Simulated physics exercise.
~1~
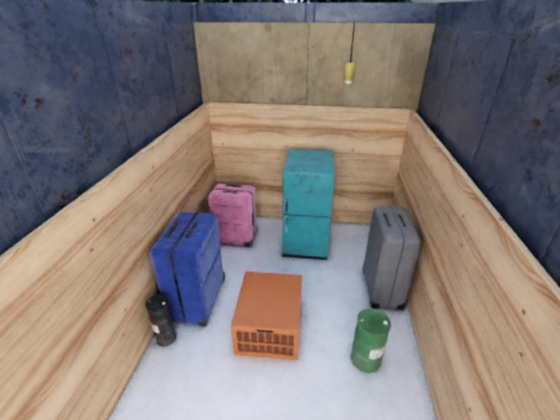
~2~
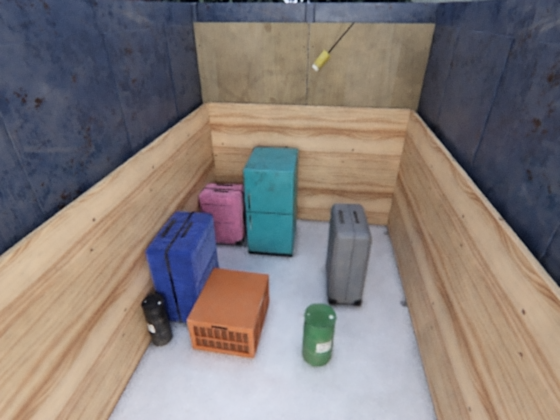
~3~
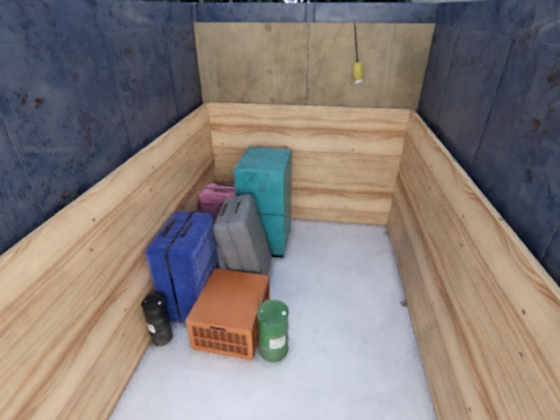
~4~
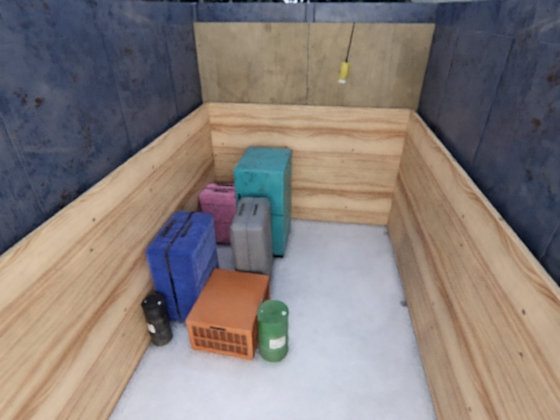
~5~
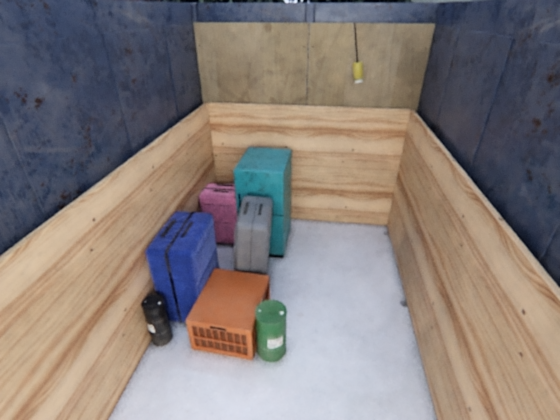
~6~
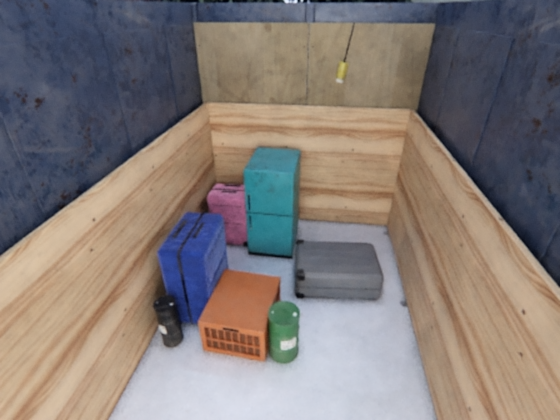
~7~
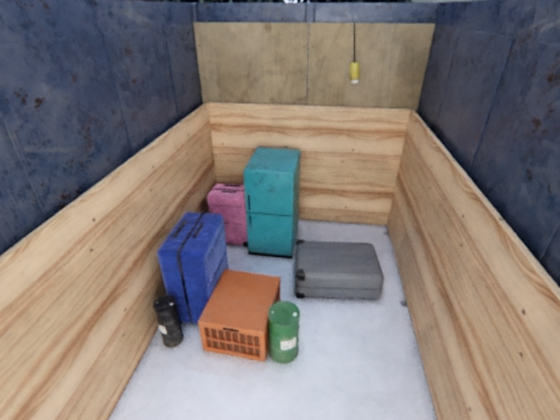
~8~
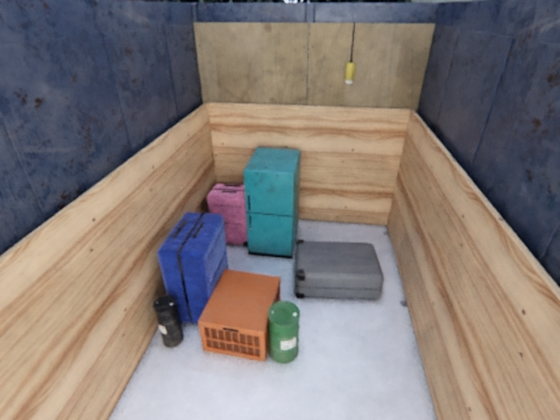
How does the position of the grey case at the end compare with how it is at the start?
At the start the grey case stands upright near the right wall, and at the end it lies on its side on the floor.
